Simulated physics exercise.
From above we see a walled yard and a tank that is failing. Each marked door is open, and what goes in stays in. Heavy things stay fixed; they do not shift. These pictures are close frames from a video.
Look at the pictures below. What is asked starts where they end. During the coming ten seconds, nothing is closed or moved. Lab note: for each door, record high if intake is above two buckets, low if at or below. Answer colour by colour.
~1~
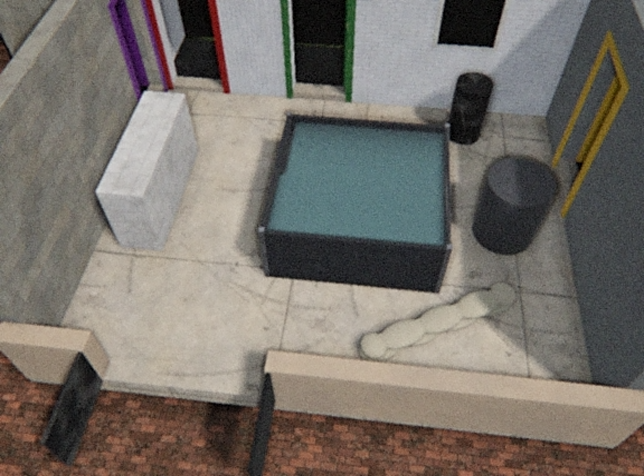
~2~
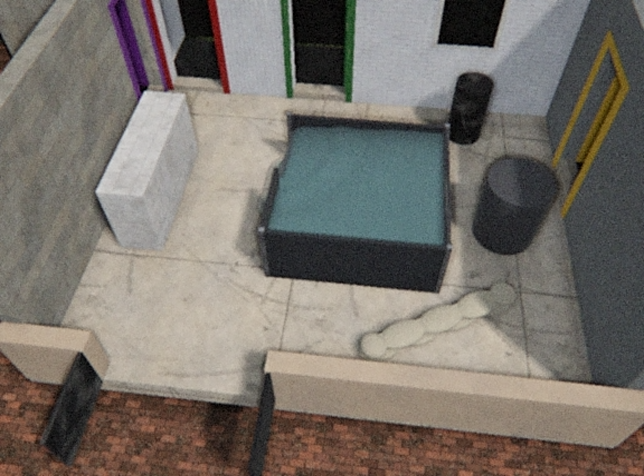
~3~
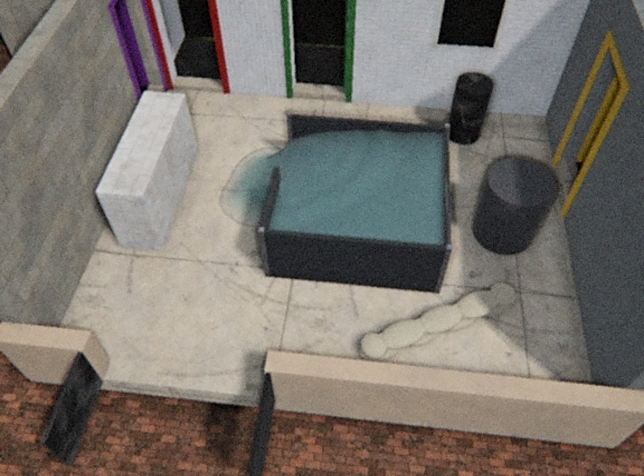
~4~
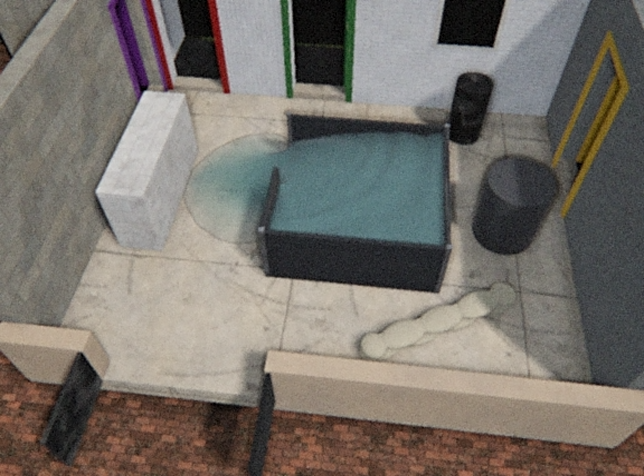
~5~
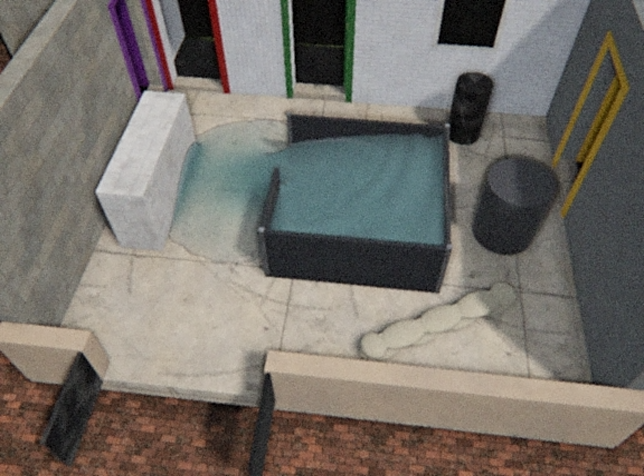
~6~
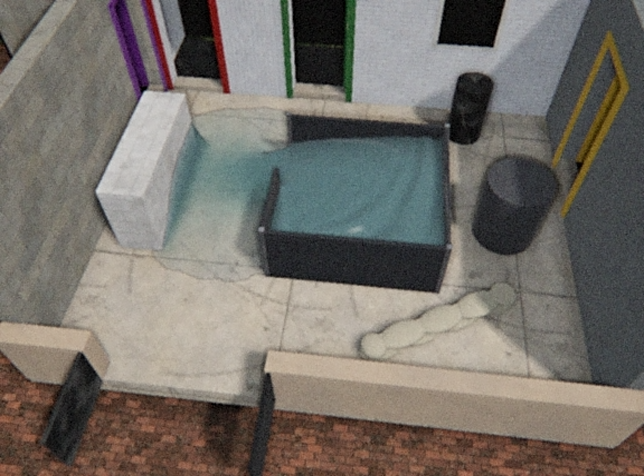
Green door: Low; yellow door: Low; purple door: High; red door: High.
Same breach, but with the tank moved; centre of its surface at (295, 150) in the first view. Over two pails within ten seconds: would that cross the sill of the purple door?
Purple exceeds the threshold.
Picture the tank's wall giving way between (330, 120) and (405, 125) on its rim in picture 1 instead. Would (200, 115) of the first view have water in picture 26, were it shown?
At that place: Wet.
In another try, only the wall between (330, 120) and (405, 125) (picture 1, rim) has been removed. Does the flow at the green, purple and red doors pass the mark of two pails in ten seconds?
Green: Over the line; purple: Over the line; red: Over the line.
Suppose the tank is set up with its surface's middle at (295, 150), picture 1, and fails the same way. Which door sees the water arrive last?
The one in yellow.
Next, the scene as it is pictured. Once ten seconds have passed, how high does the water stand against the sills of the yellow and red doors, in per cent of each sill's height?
The first comes to about 40 percent, the second to about 150 percent.
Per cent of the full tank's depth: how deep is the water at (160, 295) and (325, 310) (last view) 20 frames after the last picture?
Taking them in turn: 6 in a hundred, then 2 in a hundred.
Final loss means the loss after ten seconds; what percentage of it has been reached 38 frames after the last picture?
I get 75 percent.
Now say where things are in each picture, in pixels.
The first frame shows still water in the tank at (361, 179).
In the second frame, water pours out at (287, 175) and has run to a hidden place.
In the third frame, water pours out at (287, 176) and has run to (229, 207).
In the fourth frame, the front is at (188, 185), out from the gap at (287, 177).
In the fifth frame, the front is at (197, 139), out from the gap at (287, 177).
In the sixth frame, the front is at a hidden place, out from the gap at (287, 176).
A moment on, water covers 30 % of the floor; the green door not reached, the yellow door not reached, the purple door under two buckets in, the red door under two buckets in.
Next, water covers 40 % of the floor; the green door wet at the sill, nothing in, the yellow door not reached, the purple door over two buckets in, the red door far over two buckets in.
Then, water covers 60 % of the floor; the green door wet at the sill, nothing in, the yellow door not reached, the purple door far over two buckets in, the red door far over two buckets in.
Later, water covers 85 % of the floor; the green door wet at the sill, nothing in, the yellow door wet at the sill, nothing in, the purple door far over two buckets in, the red door far over two buckets in.
In the end, water covers 95 % of the floor; the green door wet at the sill, nothing in, the yellow door wet at the sill, nothing in, the purple door far over two buckets in, the red door far over two buckets in.
